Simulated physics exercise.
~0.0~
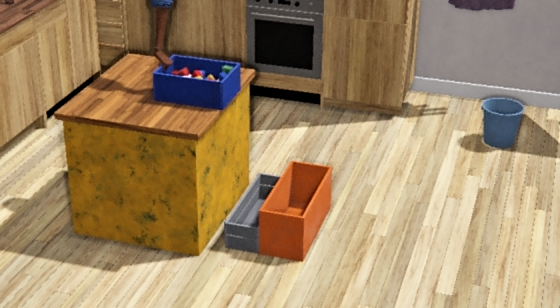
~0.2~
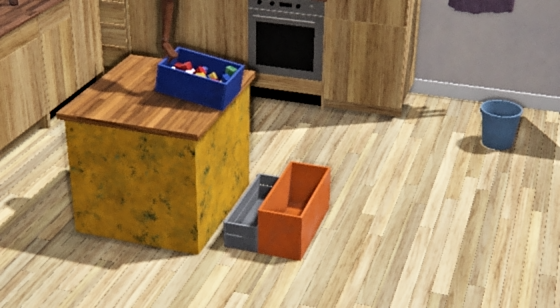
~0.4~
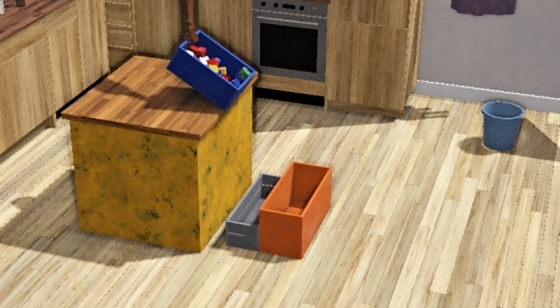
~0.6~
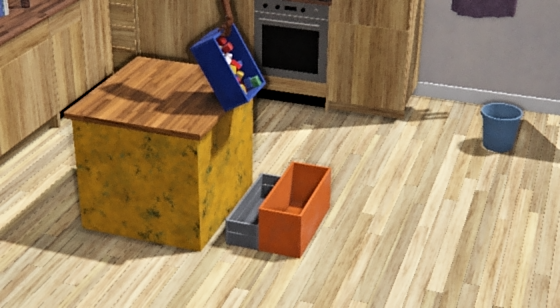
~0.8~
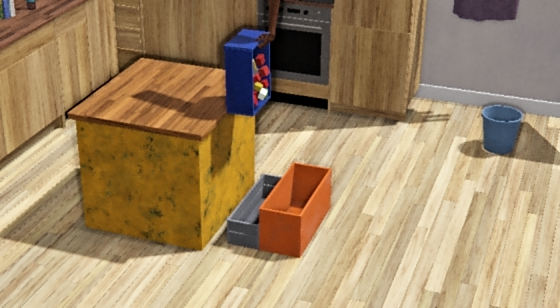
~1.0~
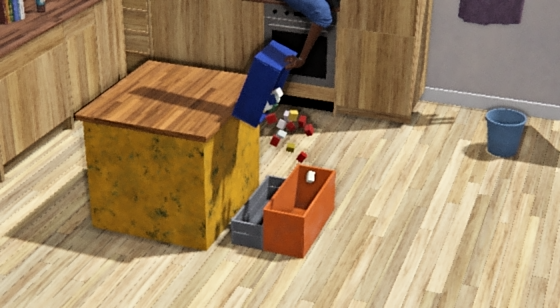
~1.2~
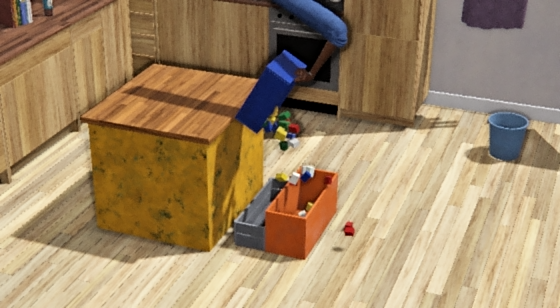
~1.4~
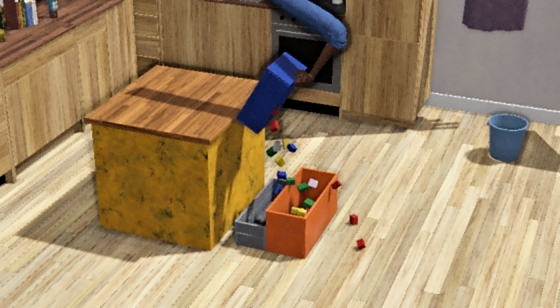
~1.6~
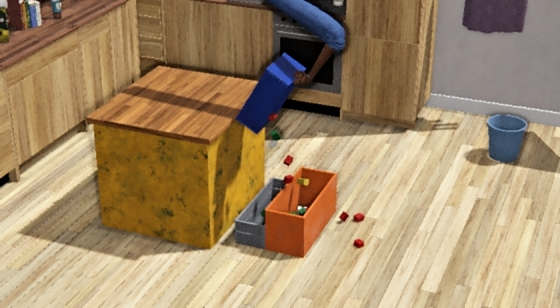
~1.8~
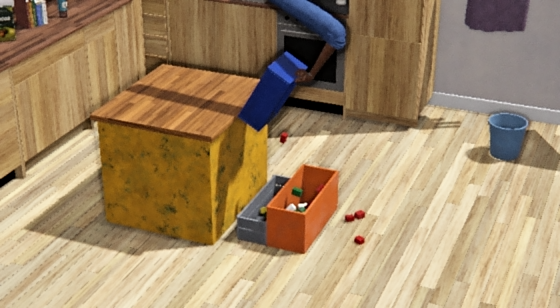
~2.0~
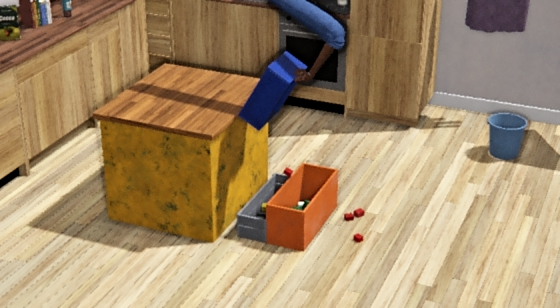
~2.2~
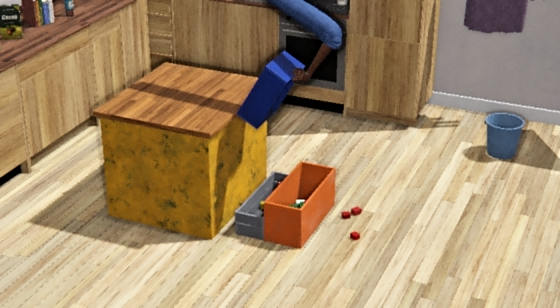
In a kitchen, a person's arm tipped a blue crate over the end of a yellow bench, spilling colorful toy bricks toward a grey tote and an orange one; most landed in the orange tote, while three red bricks ended up on the floor beyond.
